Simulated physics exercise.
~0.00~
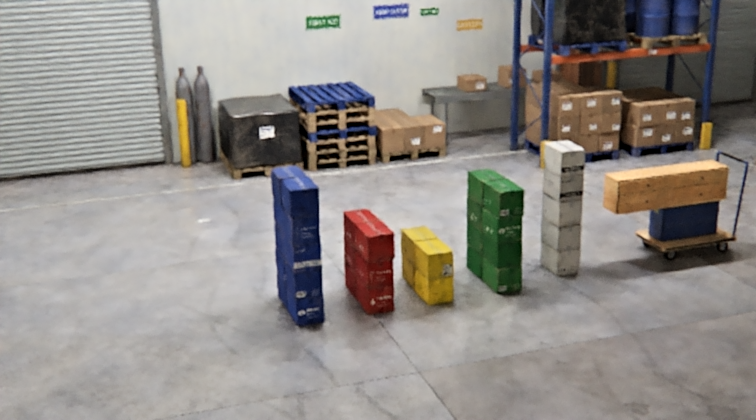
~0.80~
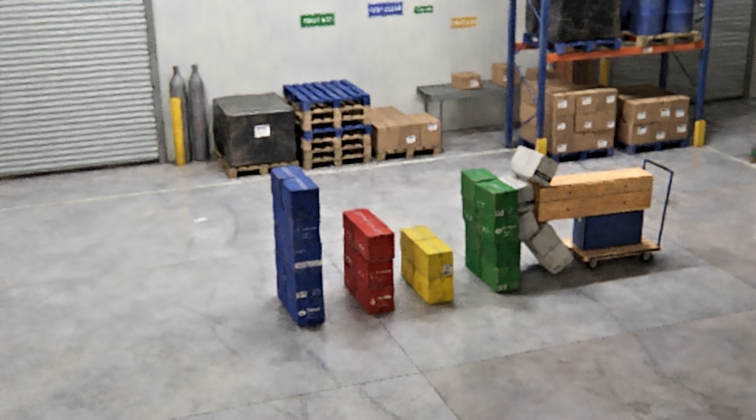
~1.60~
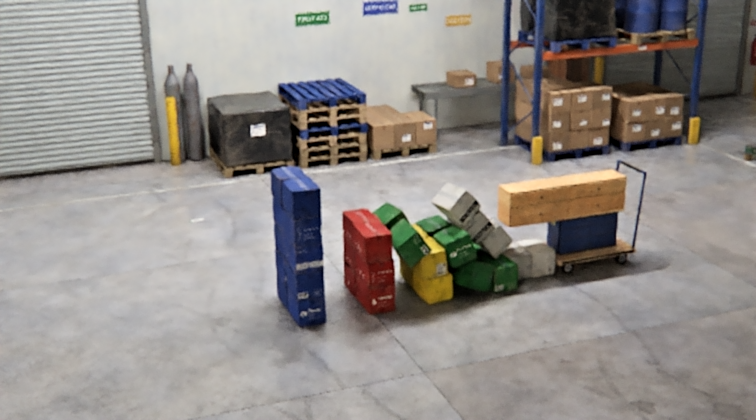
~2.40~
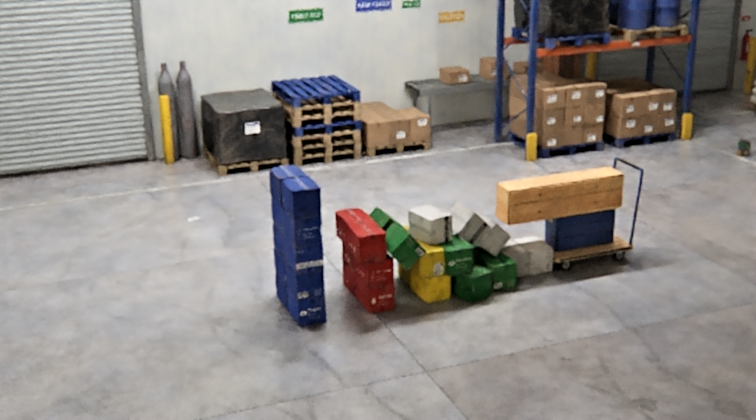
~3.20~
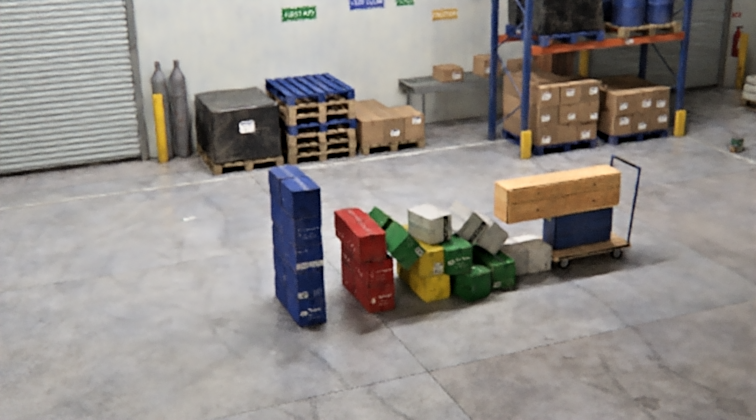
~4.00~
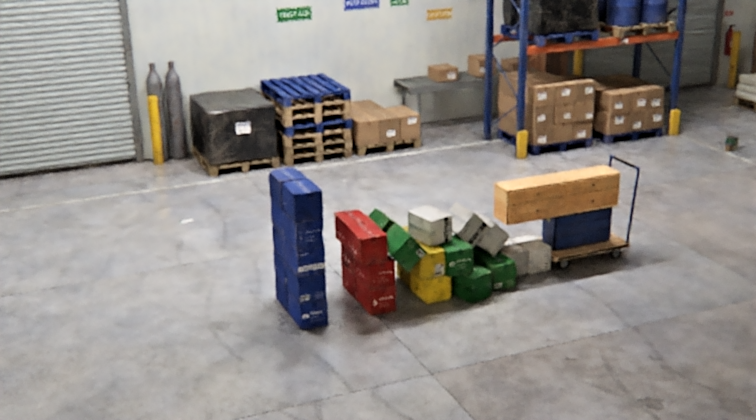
A trolley rams the pale stack, toppling it and the green one; yellow, red and blue stand.
